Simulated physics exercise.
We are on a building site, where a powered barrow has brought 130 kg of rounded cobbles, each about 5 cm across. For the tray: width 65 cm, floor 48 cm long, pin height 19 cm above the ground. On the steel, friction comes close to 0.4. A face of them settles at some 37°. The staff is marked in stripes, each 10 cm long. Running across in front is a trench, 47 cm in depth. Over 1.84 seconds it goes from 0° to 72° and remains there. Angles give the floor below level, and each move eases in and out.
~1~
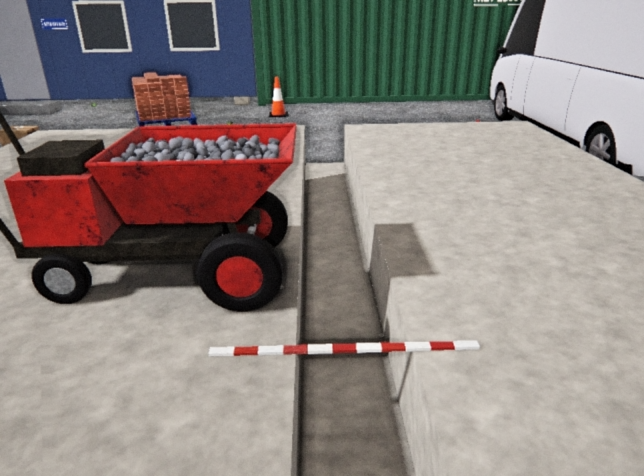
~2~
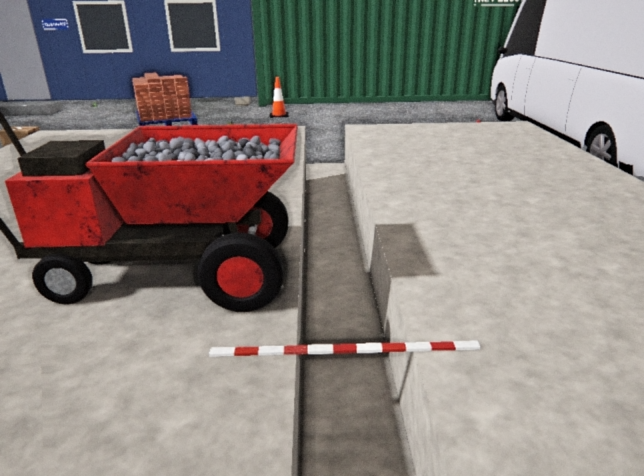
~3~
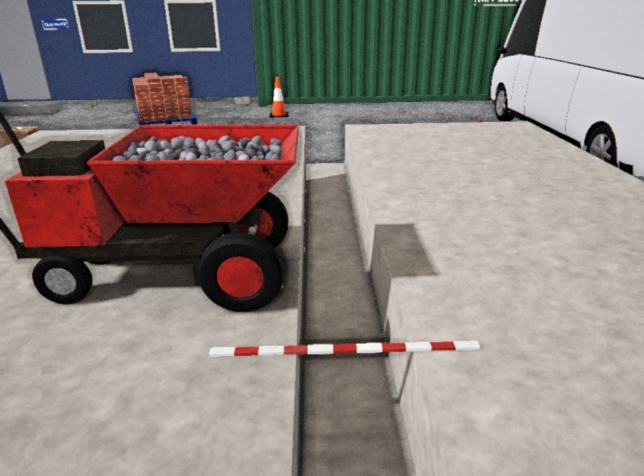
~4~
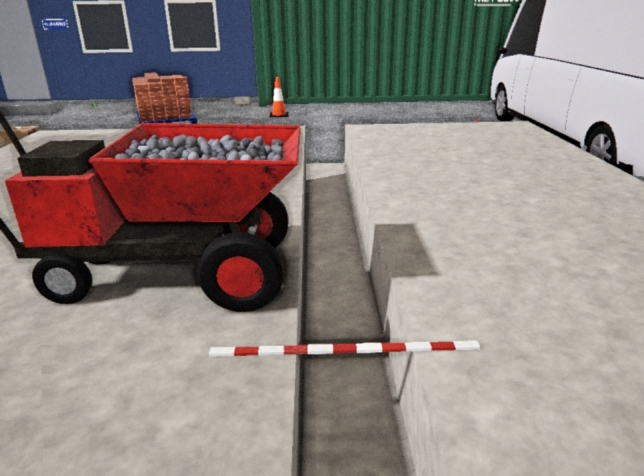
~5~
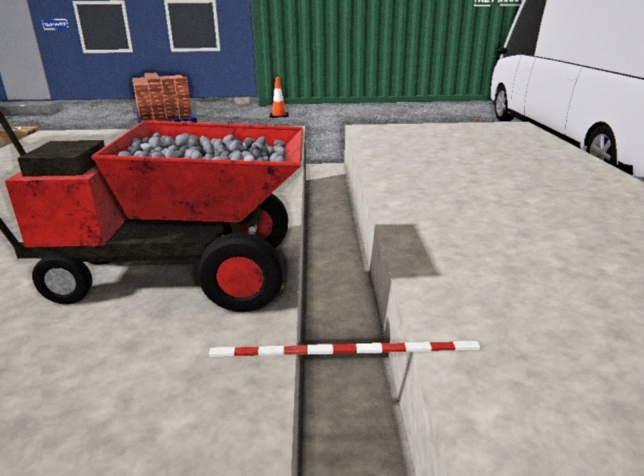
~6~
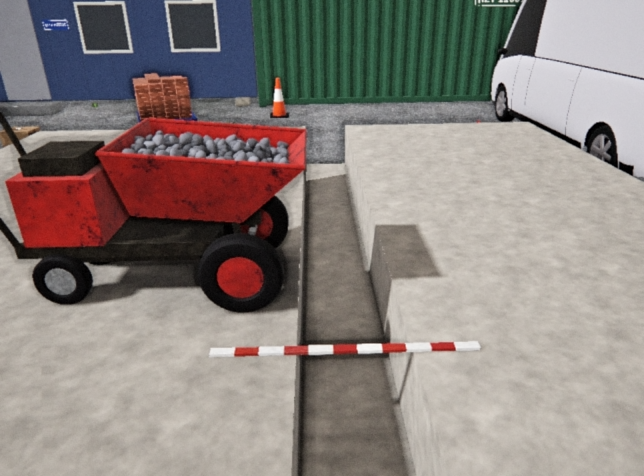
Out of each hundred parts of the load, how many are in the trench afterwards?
About 57 out of 100.
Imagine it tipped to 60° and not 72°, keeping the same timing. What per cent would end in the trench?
Roughly 65 percent.
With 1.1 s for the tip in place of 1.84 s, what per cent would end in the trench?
That would give about 50 percent.
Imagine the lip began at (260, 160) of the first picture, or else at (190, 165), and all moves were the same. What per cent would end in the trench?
About 90 per cent from the first spot, about 100 from the second.
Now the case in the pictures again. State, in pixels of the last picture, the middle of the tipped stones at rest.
About (383, 332).
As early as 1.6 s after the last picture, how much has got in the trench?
Around 25 per cent of it, at that instant.
Then, 1.1 s after the last picture the floor is at 61°, 98 % in the tray, 2 % in the trench; the foremost stones are at (387, 256).
Then, 1.6 s after the last picture the floor is at 72°, 35 % in the tray, 27 % in the trench, 38 % past the trench; the foremost stones are at (486, 254).
Then, 2.0 s after the last picture the floor is at 72°, 9 % in the tray, 46 % in the trench, 46 % past the trench; the foremost stones are at (535, 255).
Then, 3.9 s after the last picture the floor is at 72°, 0 % in the tray, 57 % in the trench, 43 % past the trench; the foremost stones are at (557, 262).
